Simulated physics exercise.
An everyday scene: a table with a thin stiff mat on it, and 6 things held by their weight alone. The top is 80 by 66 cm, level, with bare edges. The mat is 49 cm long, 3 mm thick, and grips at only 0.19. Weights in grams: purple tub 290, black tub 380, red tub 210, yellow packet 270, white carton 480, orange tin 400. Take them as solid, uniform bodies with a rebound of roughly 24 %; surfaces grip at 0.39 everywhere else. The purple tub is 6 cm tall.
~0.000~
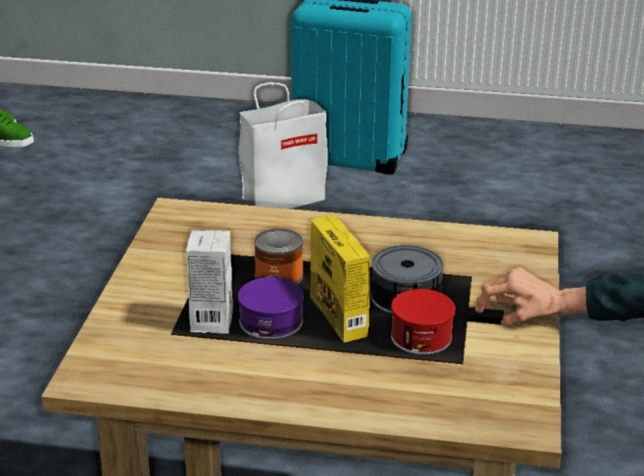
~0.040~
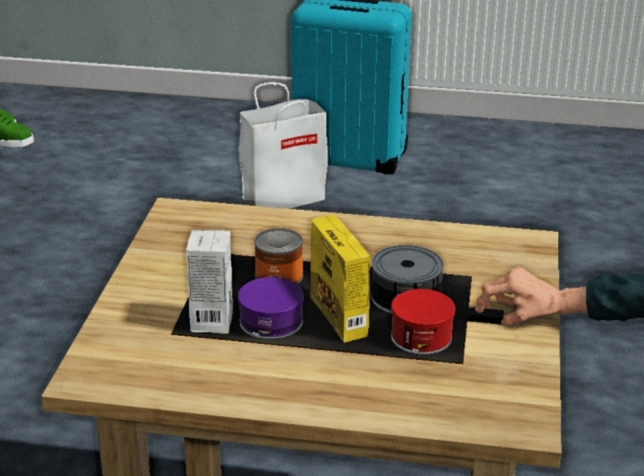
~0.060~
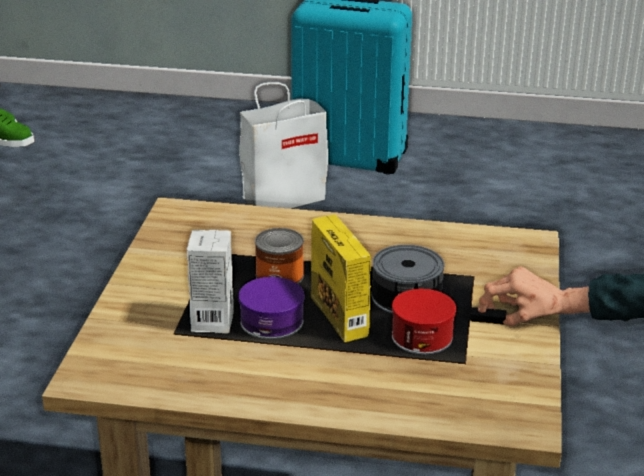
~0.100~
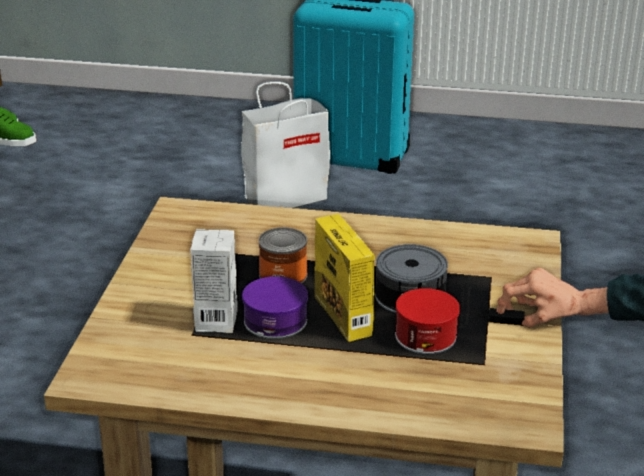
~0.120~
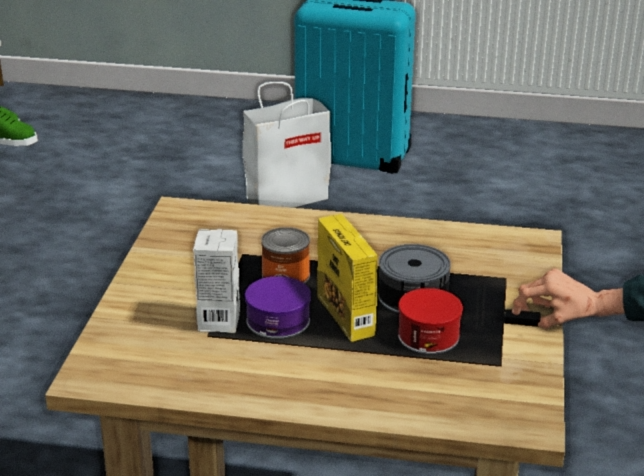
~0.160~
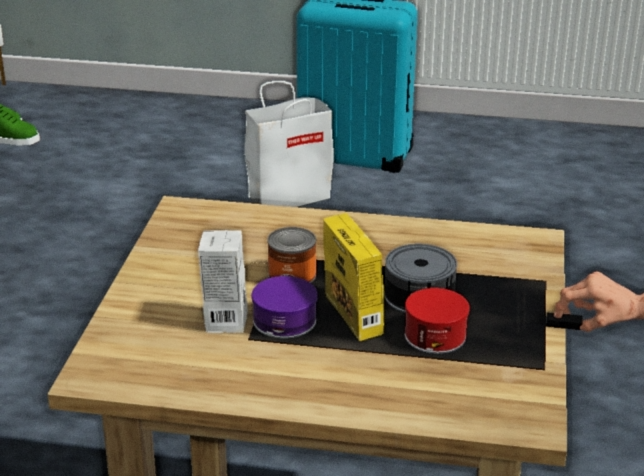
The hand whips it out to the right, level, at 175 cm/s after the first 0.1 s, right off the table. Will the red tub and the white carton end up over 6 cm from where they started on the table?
The red tub leaves its spot and the white carton stays put.
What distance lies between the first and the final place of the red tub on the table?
Some 21 cm.
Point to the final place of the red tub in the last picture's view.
Near (555, 334).
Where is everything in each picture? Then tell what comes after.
The first frame shows mat out by 0 cm; red tub (422, 322); white carton (210, 282).
The second frame shows mat out by 0 cm; yellow packet (339, 278); orange tin (279, 259).
The third frame shows mat out by 0 cm; purple tub (271, 308); black tub (407, 280).
The fourth frame shows mat out by 3 cm; yellow packet (343, 277); orange tin (283, 258).
The fifth frame shows mat out by 6 cm; purple tub (278, 307); black tub (414, 279).
The sixth frame shows mat out by 12 cm; red tub (437, 321); white carton (224, 282).
Around 0.26 s, mat out by 30 cm; red tub shifted 5 cm near (456, 322); white carton shifted 2 cm near (228, 281); yellow packet at 4° to upright.
Around 0.36 s, mat out by 47 cm; red tub shifted 10 cm near (486, 326); yellow packet at 4° to upright; black tub shifted 10 cm.
Around 0.56 s, mat out by 82 cm; red tub shifted 20 cm near (552, 334); white carton shifted 2 cm near (226, 283); yellow packet at 26° to upright.
Finally (1.3 s), on their side or leaning hard on the table, yellow packet; not toppled but over 6 cm from the start, black tub and red tub; the other 3 still in place (within 6 cm). Final places as that camera would see them, red tub near (555, 334), white carton near (226, 283).
